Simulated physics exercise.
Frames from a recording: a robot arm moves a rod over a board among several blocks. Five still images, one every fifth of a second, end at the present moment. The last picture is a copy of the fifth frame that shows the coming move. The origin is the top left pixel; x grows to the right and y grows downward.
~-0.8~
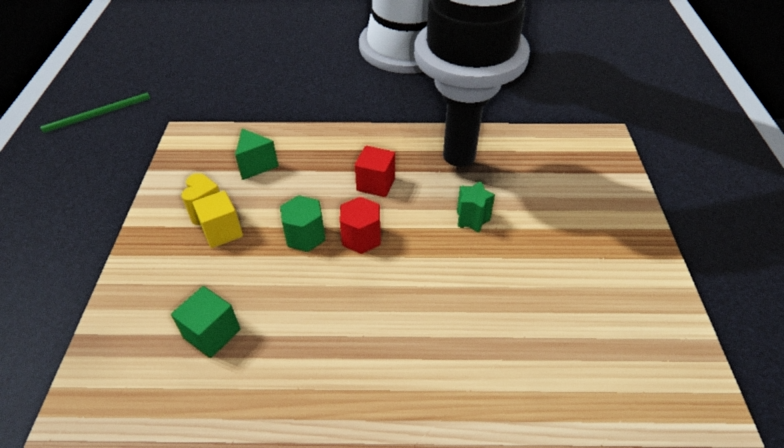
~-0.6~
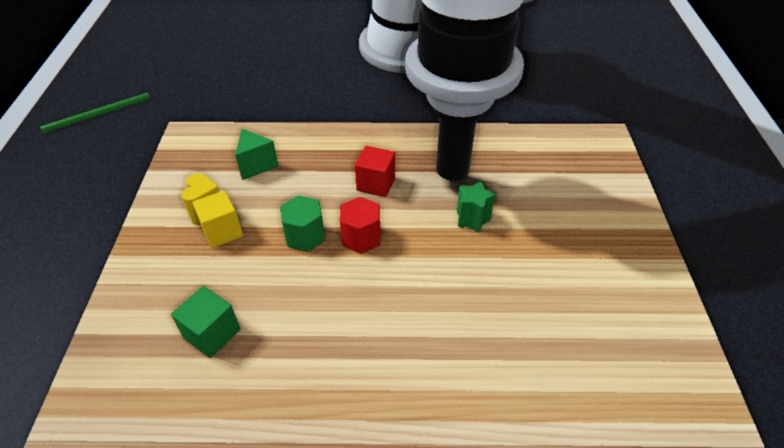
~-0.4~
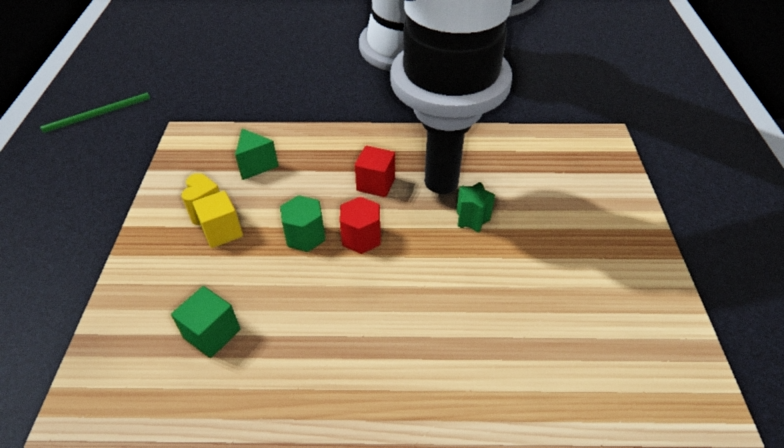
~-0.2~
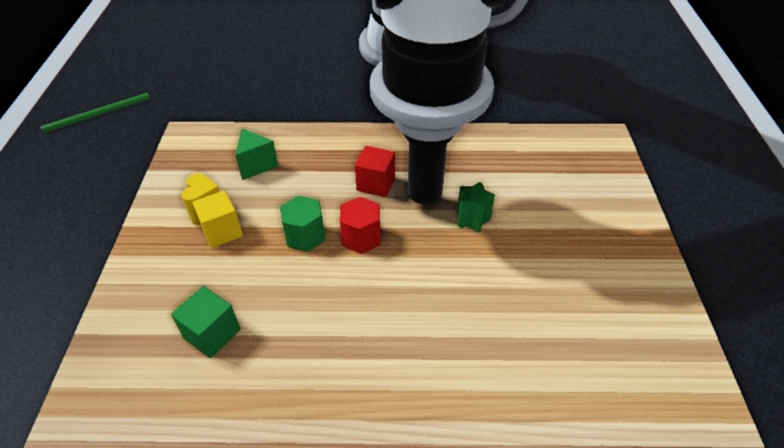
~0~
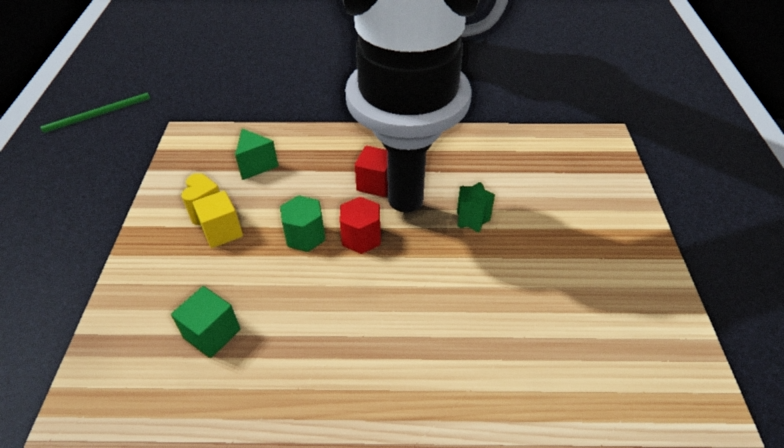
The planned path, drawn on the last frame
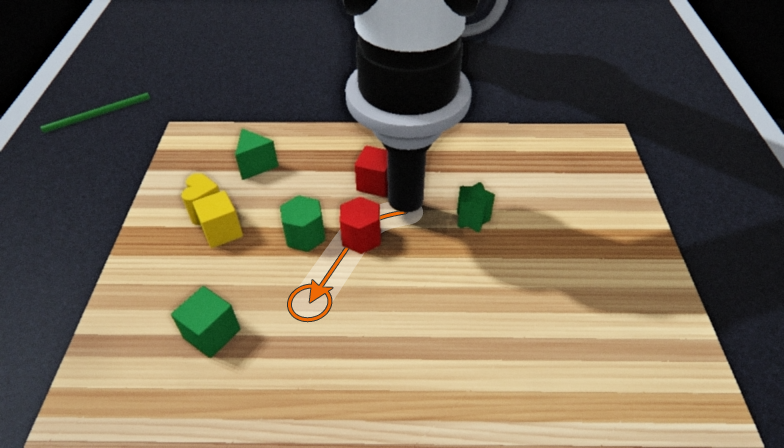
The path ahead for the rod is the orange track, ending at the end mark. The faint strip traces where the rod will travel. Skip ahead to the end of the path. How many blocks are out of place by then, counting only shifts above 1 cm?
I'd say just one block gets shifted by more than about 1 cm.
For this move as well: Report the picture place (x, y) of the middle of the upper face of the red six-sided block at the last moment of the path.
I think it will end close to (263, 298).
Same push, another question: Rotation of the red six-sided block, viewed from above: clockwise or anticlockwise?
Its rotation is clockwise.
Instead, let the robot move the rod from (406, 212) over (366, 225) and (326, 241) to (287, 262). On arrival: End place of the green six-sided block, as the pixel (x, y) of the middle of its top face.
If I read the scene right, the answer is (251, 218).
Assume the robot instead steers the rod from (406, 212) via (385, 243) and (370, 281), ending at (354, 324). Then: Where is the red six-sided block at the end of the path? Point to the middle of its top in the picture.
Near (337, 227).
The drawn path runs from (406, 212) via (363, 228) and (337, 263), ending at (310, 302).
On the path given first. One third of the way, rod at (362, 217); red six-sided block at (337, 227).
Two thirds of the way, rod at (335, 252); red six-sided block at (302, 261), turned 20° clockwise.
At the end, rod at (308, 292); green six-sided block not moved; red six-sided block at (263, 298), turned 45° clockwise.
